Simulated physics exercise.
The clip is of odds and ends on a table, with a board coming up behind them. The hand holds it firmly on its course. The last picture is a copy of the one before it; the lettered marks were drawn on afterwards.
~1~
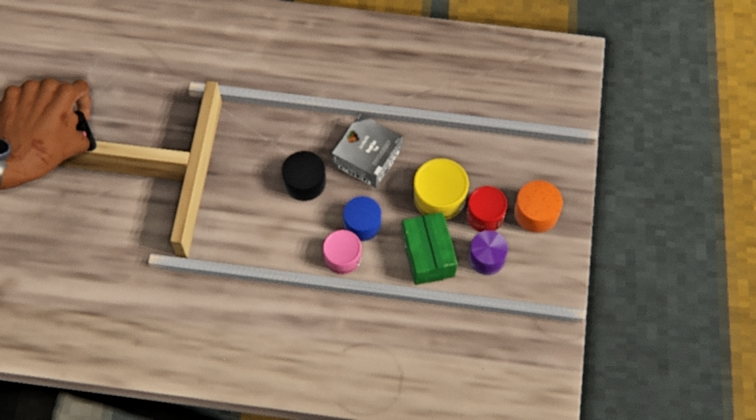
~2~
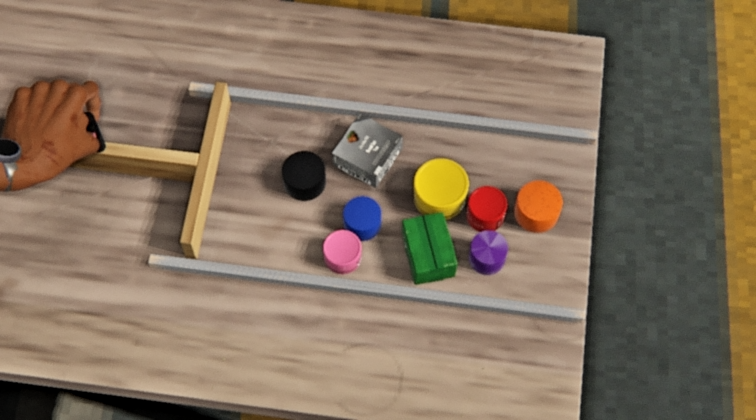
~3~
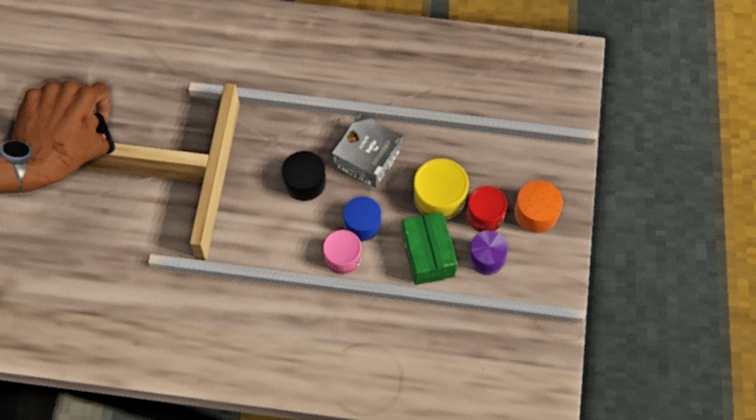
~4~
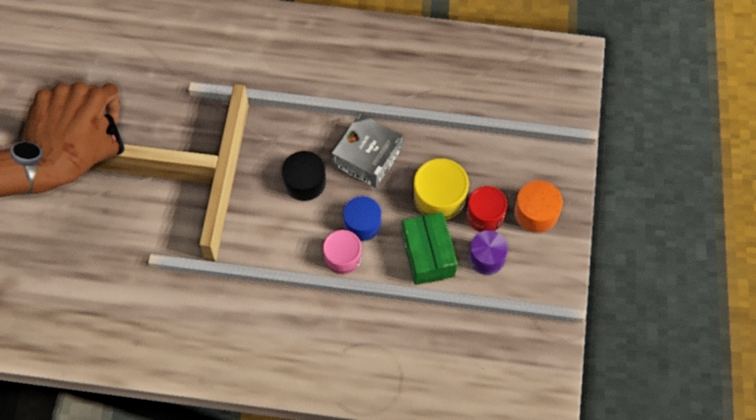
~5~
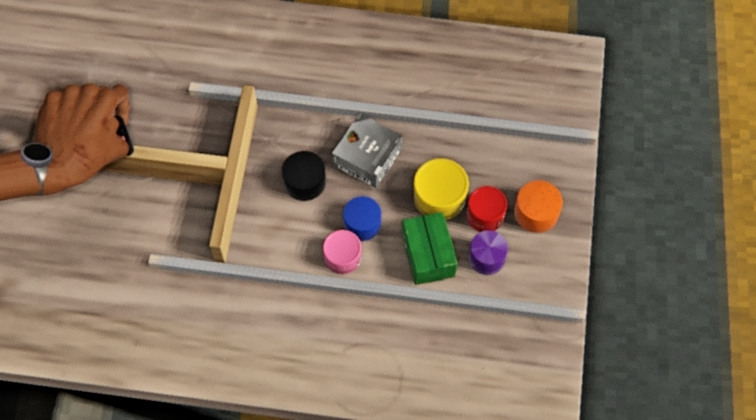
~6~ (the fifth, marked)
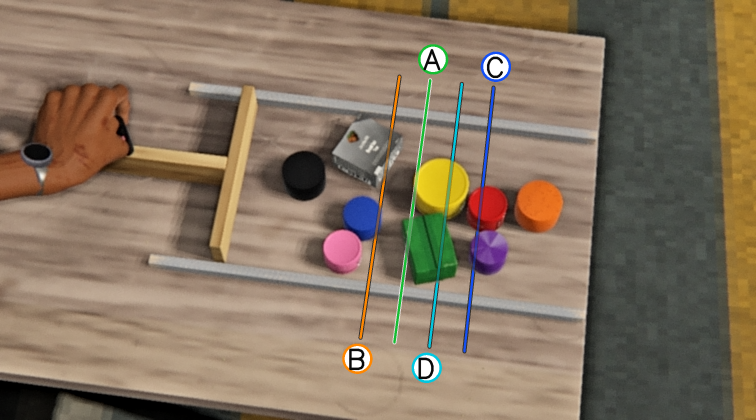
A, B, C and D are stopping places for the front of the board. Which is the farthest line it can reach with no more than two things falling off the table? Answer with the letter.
As far as mark C.
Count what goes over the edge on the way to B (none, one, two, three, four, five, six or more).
The count is none.
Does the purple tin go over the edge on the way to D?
No.
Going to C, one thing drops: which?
The orange pot.
On the marked copy, A at (413, 205); B at (381, 201); C at (480, 213); D at (446, 209).
With C. Early on, board (321, 174); blue pot (367, 225); black pot (349, 191).
Further on, board (411, 185); orange pot (556, 204); red tub (526, 228).
At the end, board (477, 194); orange pot over the edge; red tub (588, 245); one fallen.
As for the rest, A is within the limit but short; B is within the limit but short; D is within the limit but short.
